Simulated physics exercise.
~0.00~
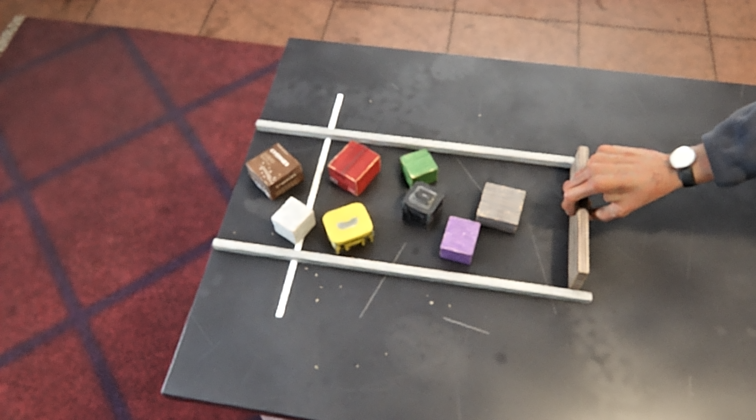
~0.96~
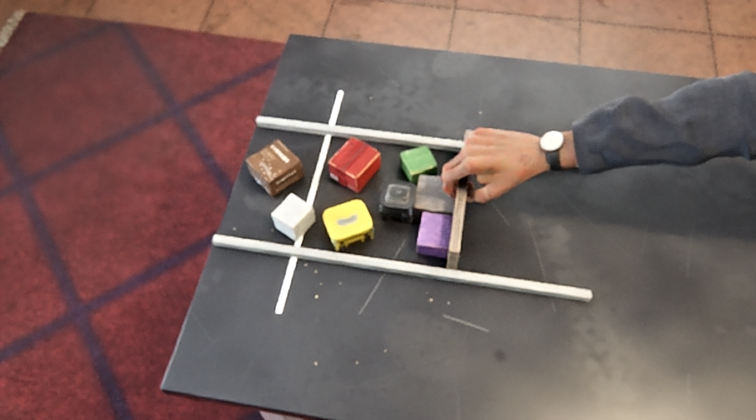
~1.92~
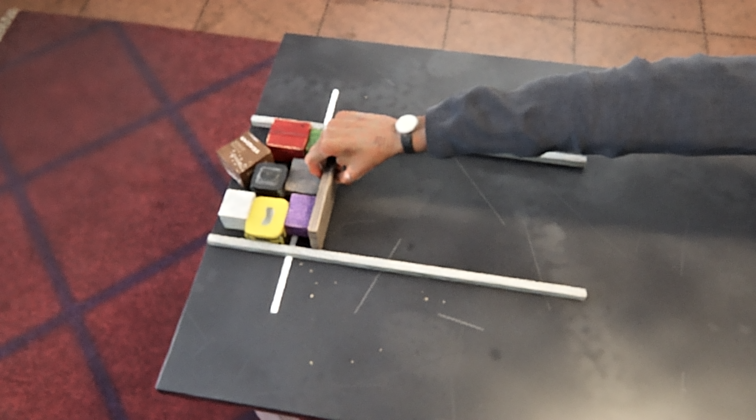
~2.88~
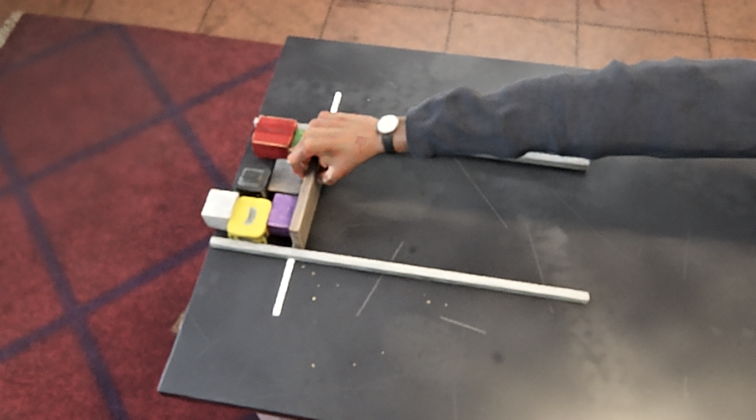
The video shows a hand using an upright board to push a cluster of colourful blocks leftward between two rails on a dark table, past a white tape line. The blocks bunch together at the table's edge, and the brown one drops off while the others remain on top.
